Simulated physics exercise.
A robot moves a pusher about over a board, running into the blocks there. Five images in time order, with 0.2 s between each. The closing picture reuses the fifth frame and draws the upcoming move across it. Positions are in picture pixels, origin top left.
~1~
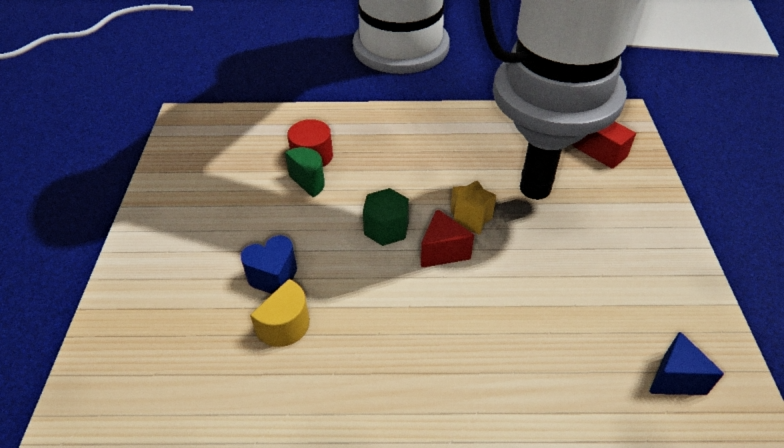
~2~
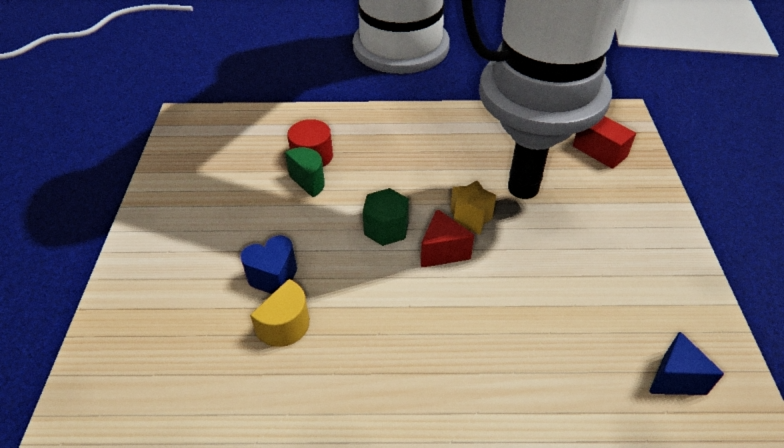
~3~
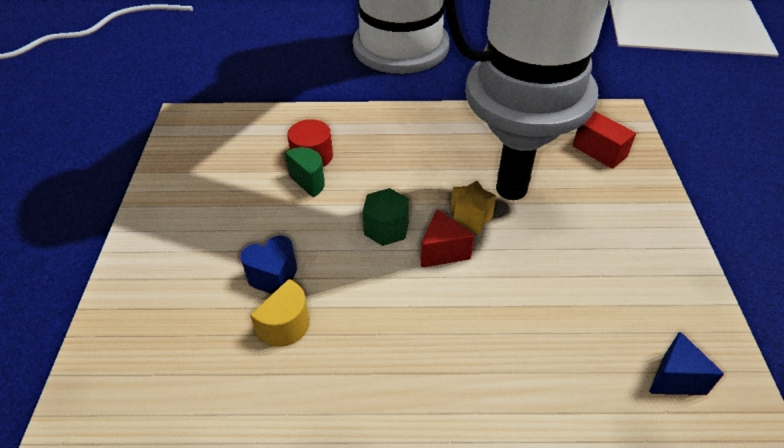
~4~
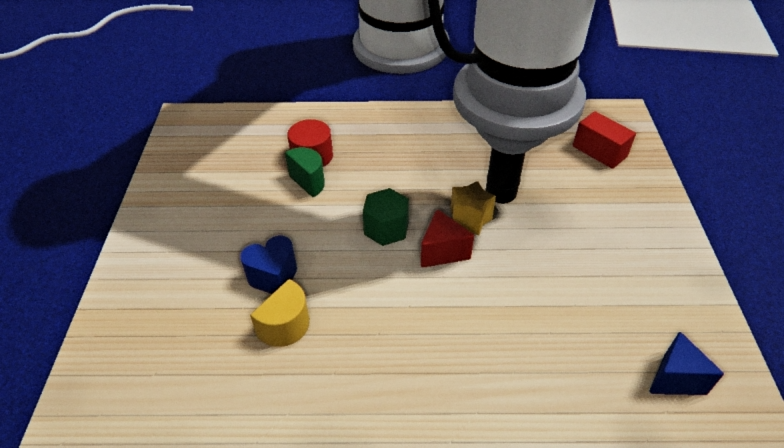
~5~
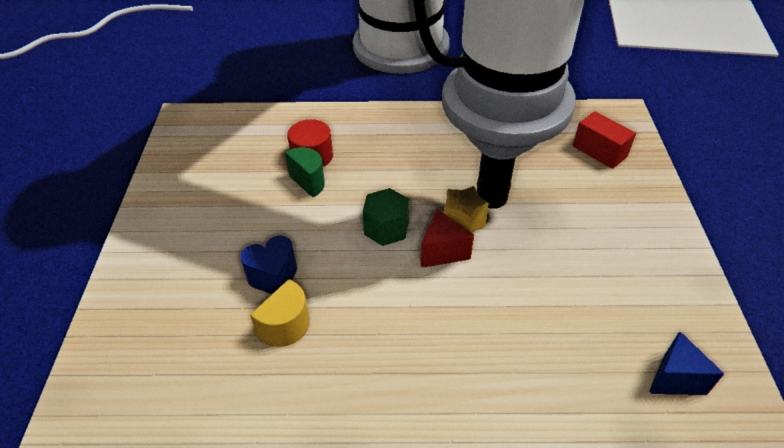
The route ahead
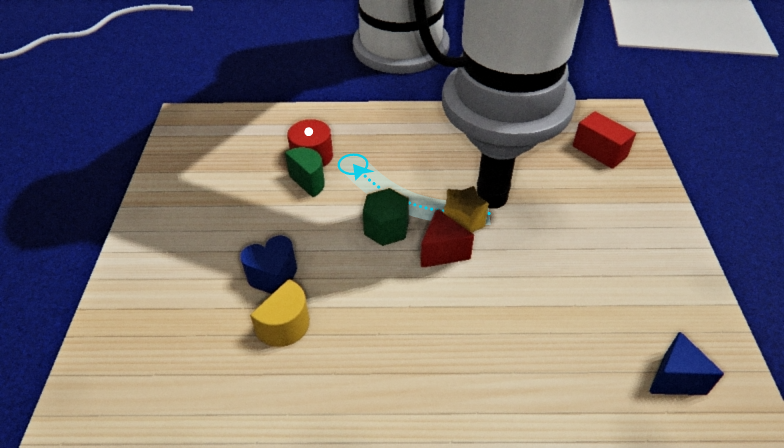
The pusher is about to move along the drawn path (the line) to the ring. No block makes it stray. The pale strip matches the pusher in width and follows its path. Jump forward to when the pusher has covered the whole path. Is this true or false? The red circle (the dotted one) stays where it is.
This is true.
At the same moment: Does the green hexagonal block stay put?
No
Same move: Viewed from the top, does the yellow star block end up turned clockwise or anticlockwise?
Counterclockwise from above.
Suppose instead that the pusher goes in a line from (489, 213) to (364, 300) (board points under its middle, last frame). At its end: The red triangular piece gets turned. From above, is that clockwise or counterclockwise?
From above, counter-clockwise.
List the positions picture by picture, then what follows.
In the first picture, tip of the pusher (535, 190), middles of tops, red circle (309, 132), green hexagonal block (386, 204), red triangular piece (445, 229), yellow star block (473, 195).
In the second picture, pusher (523, 189), nothing pushed.
In the third picture, pusher (511, 191), nothing pushed.
In the fourth picture, pusher (501, 194), nothing pushed.
In the fifth picture, pusher (492, 199), red circle (309, 132), green hexagonal block (386, 204), red triangular piece (445, 229), yellow star block (465, 200).
The line goes from (489, 213) through (434, 210) and (386, 192) to (353, 164); the dot is on the red circle.
On the path given first. One third of the way, pusher (434, 195); green hexagonal block (371, 207); red triangular piece (435, 232), turned 35° anticlockwise; yellow star block (412, 202), turned 20° anticlockwise.
Two thirds of the way, pusher (385, 177); green hexagonal block (358, 213); red triangular piece (435, 232), turned 35° anticlockwise; yellow star block (399, 200), turned 50° anticlockwise.
At the end, pusher (352, 149); red circle unmoved; green hexagonal block (358, 213); red triangular piece (435, 232), turned 35° anticlockwise; yellow star block (399, 200), turned 50° anticlockwise.
